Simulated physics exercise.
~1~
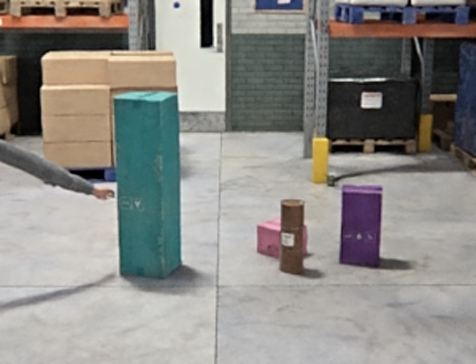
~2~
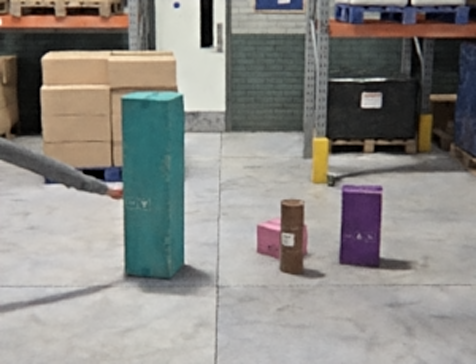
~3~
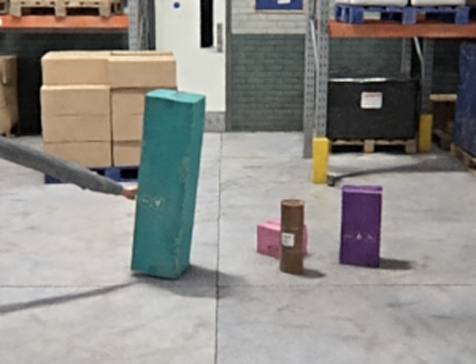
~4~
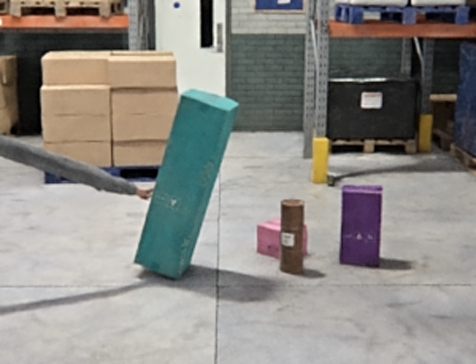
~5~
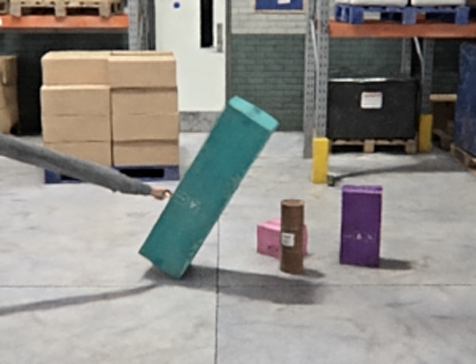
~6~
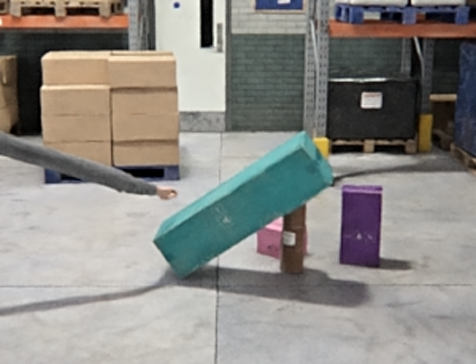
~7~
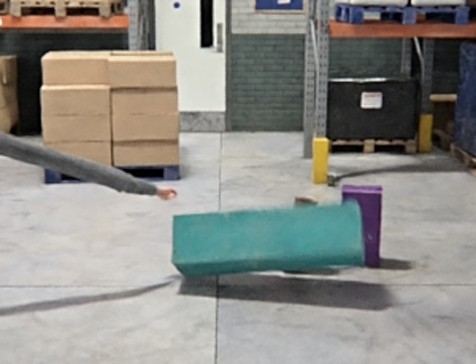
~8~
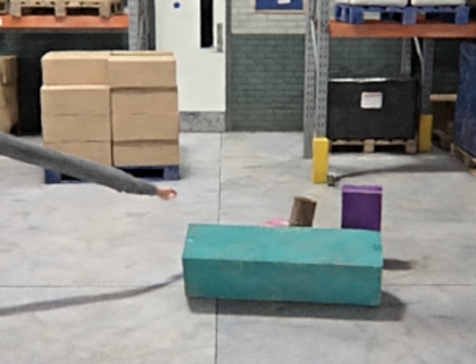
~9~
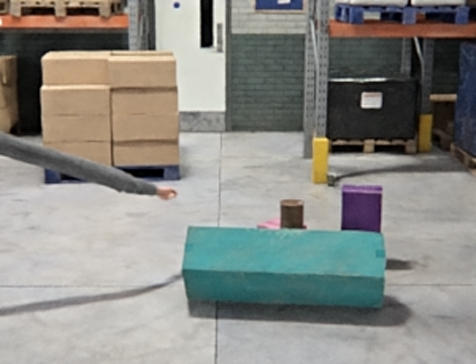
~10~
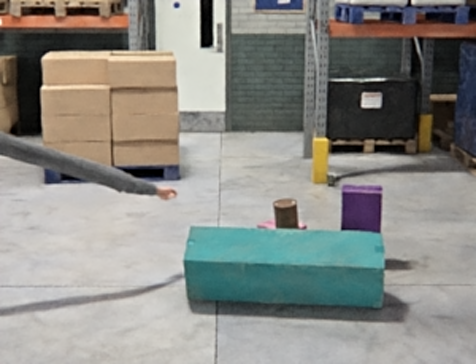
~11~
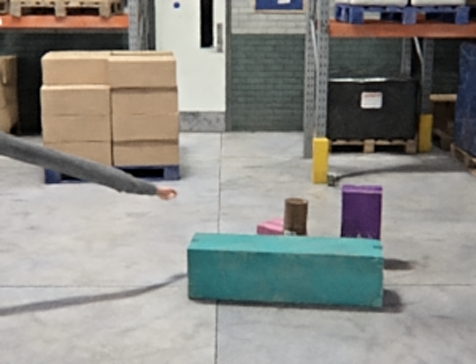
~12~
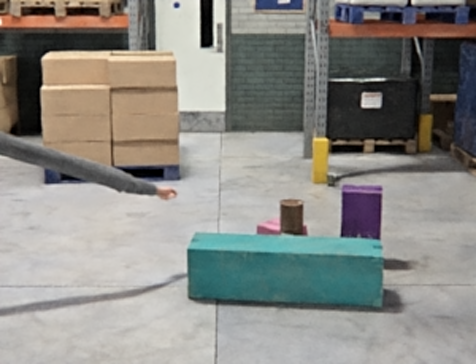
In a warehouse with a concrete floor, seen from a fixed view facing shelving and stacked cartons, a tall turquoise box stands left of a small pink parcel, a brown canister and a purple box. An arm reaches in from the left and pushes the turquoise box, which tilts to the right until it tips away from the hand. It falls across toward the others, and the canister leans and rocks behind it. The turquoise box ends lying on its side in front, while the canister settles upright and the purple box still stands beside the partly hidden pink parcel.
